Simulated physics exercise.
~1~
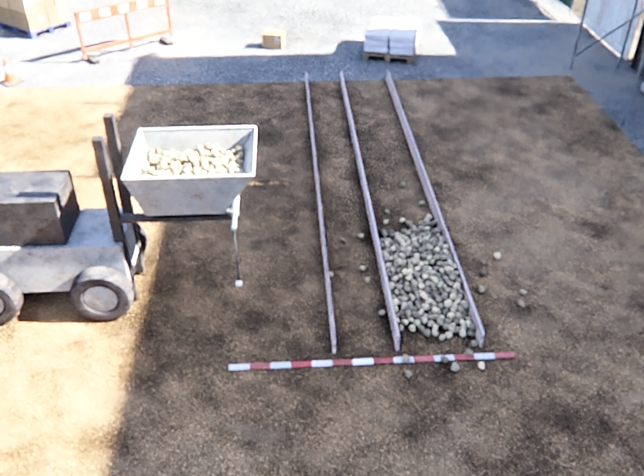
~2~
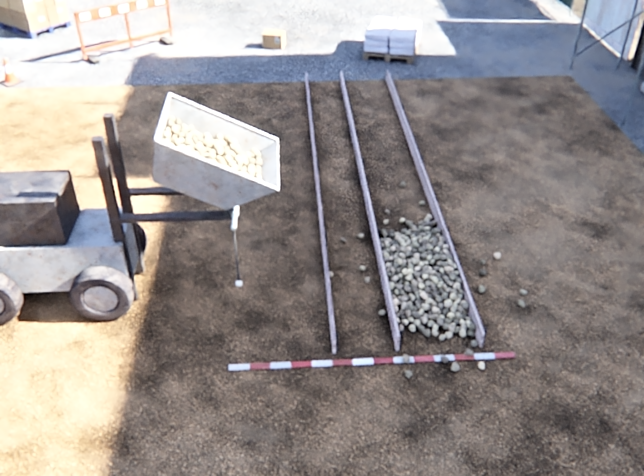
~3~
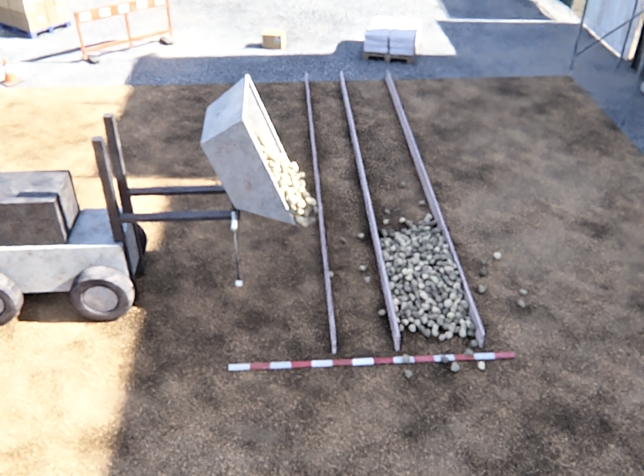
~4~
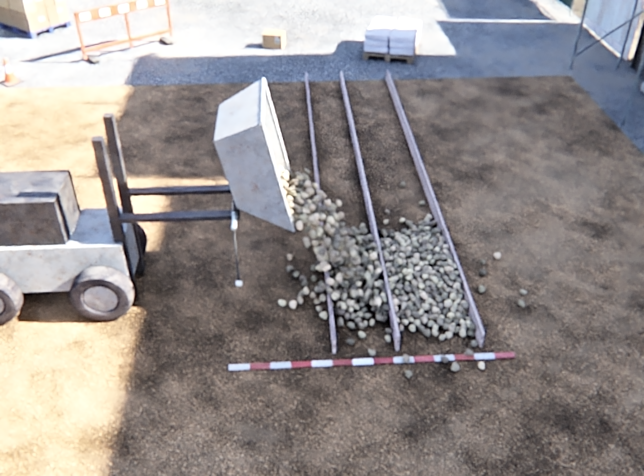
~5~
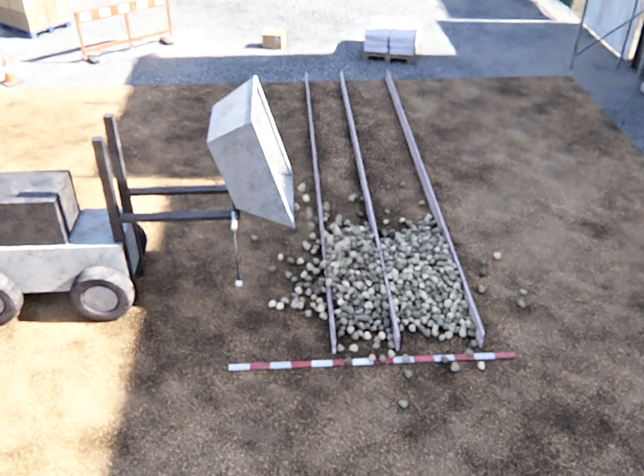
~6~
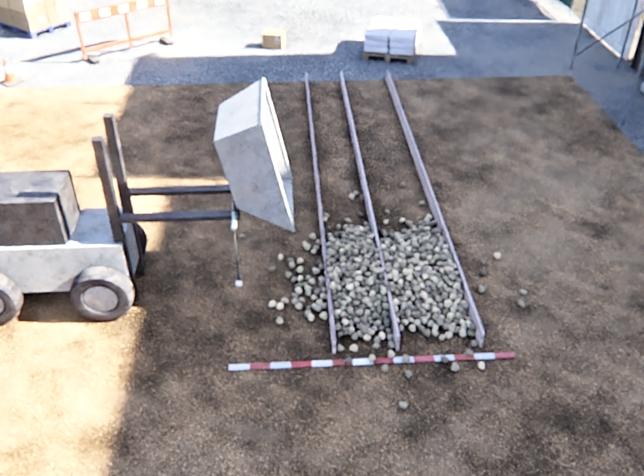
Metal skip on a fork truck tipping rightward, spilling pale stones beside an earlier heap between planks, then jerking and hanging empty.
